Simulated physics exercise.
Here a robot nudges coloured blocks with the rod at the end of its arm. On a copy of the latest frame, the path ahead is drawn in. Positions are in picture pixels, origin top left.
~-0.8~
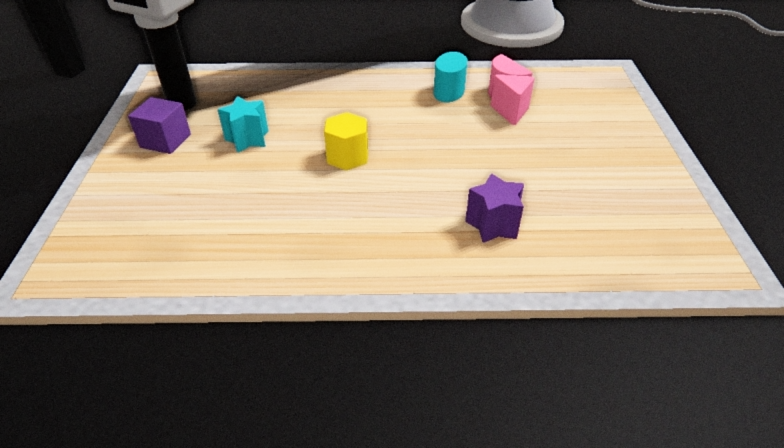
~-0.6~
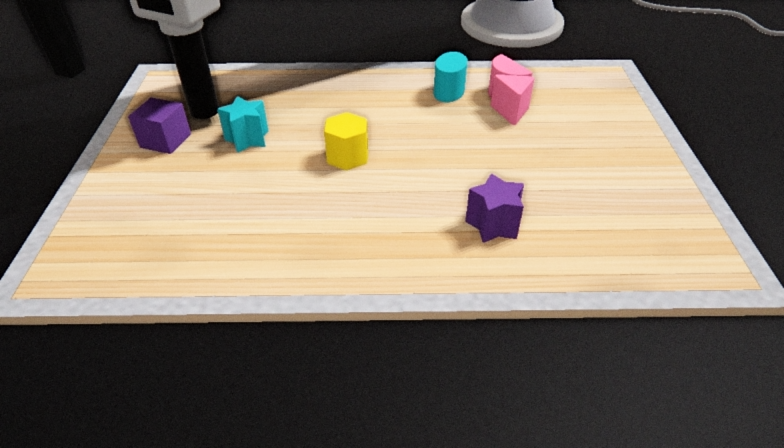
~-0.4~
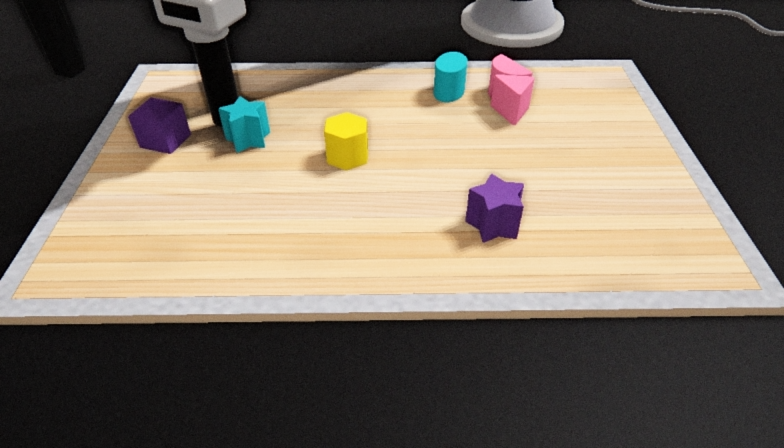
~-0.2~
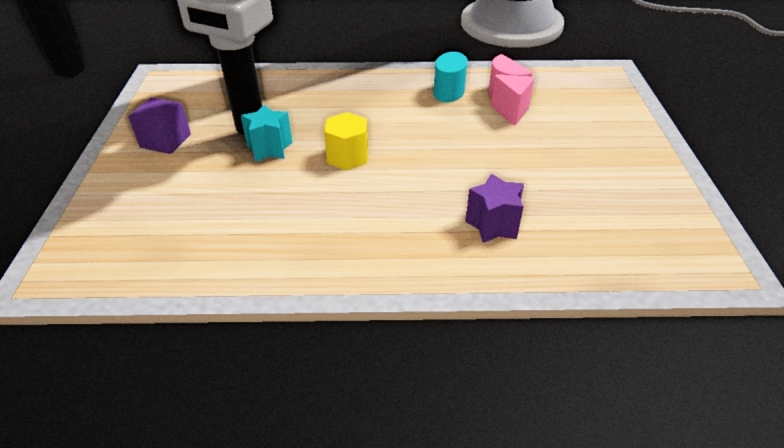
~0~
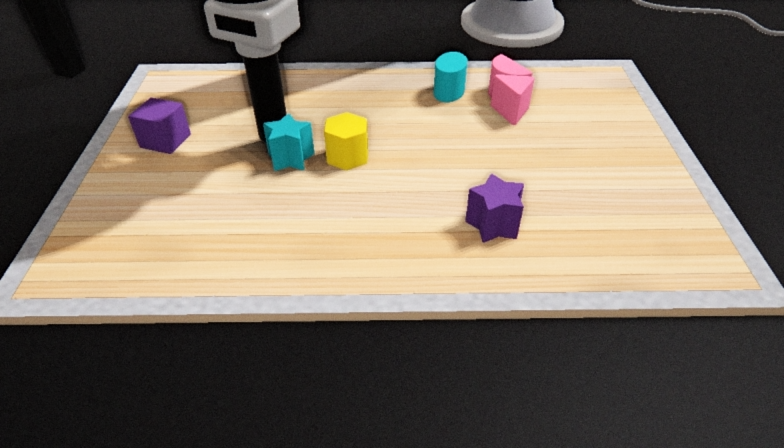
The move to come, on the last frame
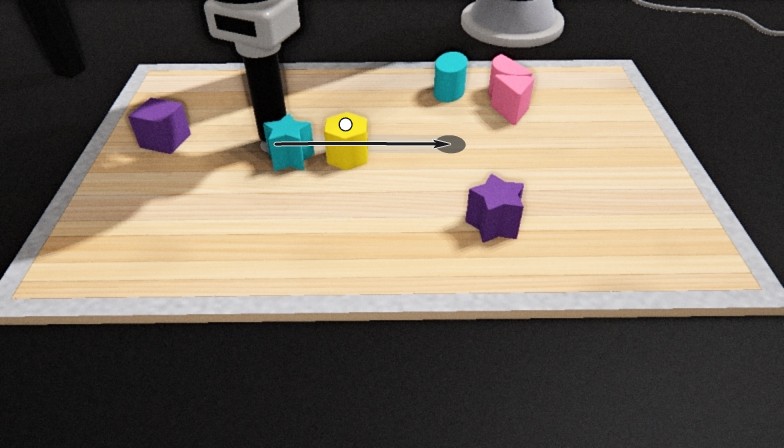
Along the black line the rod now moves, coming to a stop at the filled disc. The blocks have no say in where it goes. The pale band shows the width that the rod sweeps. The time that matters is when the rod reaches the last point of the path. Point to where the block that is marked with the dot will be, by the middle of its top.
My estimate: (377, 134).
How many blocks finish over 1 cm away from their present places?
That's two.
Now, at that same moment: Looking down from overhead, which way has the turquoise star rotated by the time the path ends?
Looking from above, the answer is clockwise.
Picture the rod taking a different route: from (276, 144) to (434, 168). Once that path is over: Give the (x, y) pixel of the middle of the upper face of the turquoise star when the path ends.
When the path ends, it will be at (308, 138).
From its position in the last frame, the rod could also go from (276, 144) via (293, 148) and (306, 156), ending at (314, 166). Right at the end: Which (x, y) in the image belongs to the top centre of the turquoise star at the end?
Close to (314, 153).
The drawn path runs from (276, 144) to (450, 144); the dot is on the yellow six-sided block.
On the path given first. One third of the way, rod (334, 134); turquoise star (300, 131), turned 50° clockwise; yellow six-sided block (357, 128).
Two thirds of the way, rod (394, 134); turquoise star (300, 131), turned 50° clockwise; yellow six-sided block (377, 134), turned 60° clockwise.
At the end, rod (451, 135); turquoise star (300, 131), turned 50° clockwise; yellow six-sided block (377, 134), turned 60° clockwise.
